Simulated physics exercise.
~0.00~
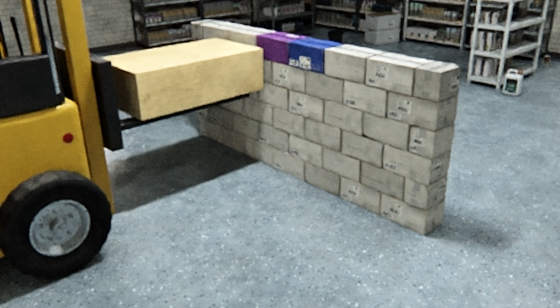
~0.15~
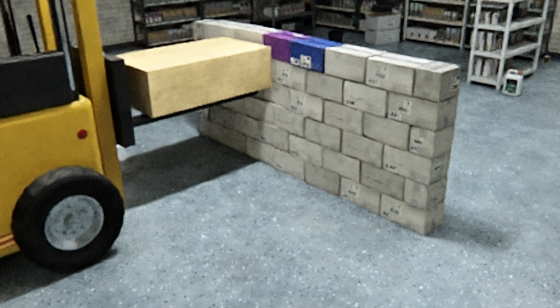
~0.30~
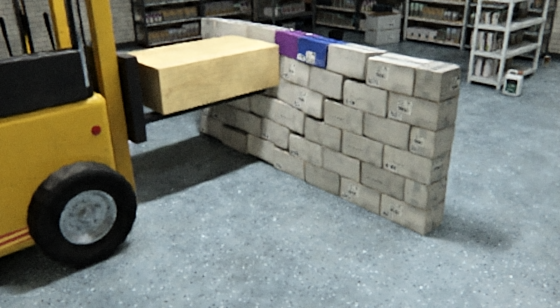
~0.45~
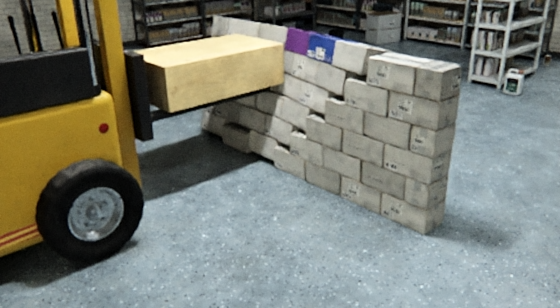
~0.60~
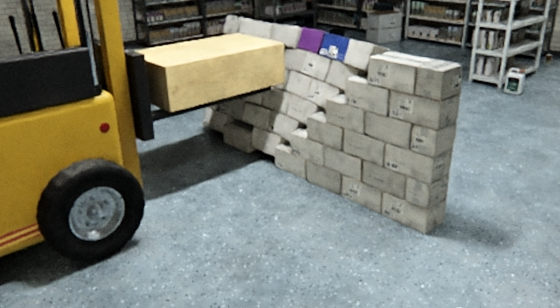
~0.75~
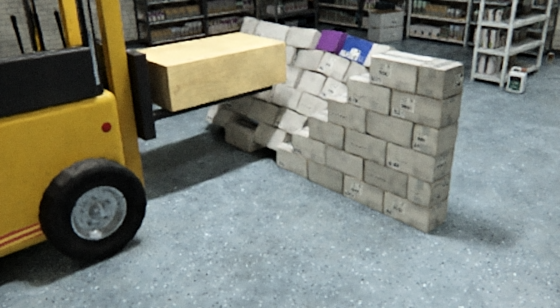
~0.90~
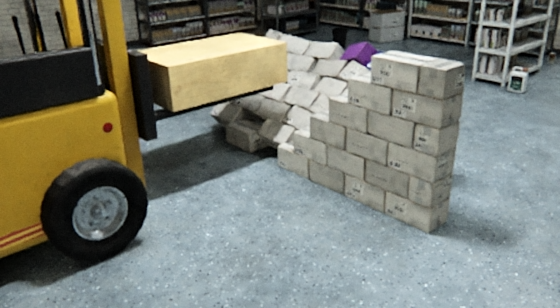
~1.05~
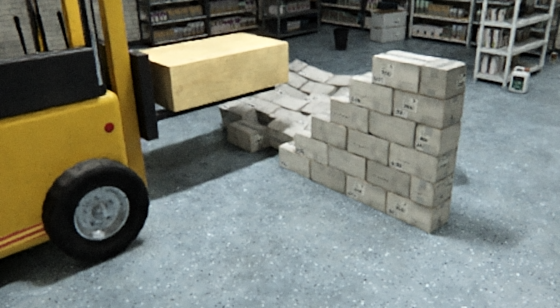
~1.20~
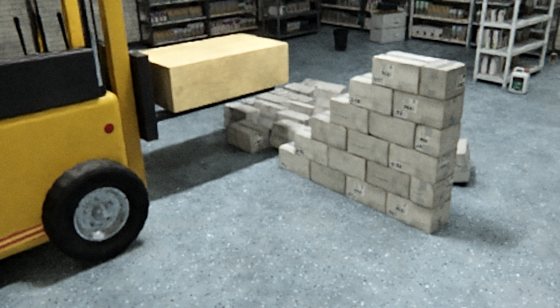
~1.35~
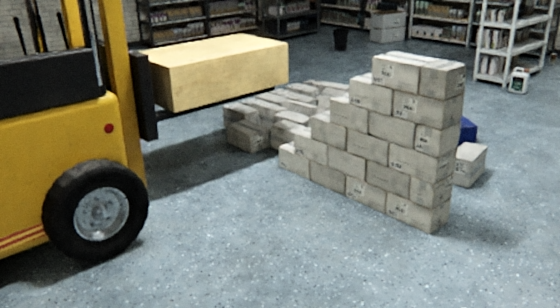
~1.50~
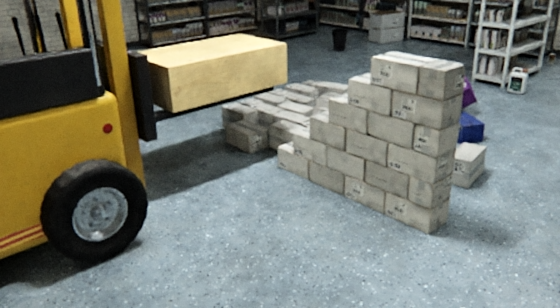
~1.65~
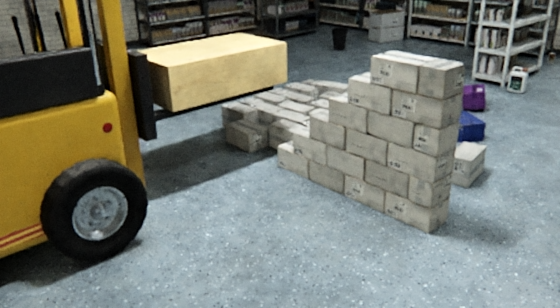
In a storeroom with metal shelves, a yellow lift truck pushes a pale box into a wall of stacked grey parcels, which leans and collapses backward on its left side, leaving a stepped section standing at right, with the blue and purple parcels on the floor behind it.
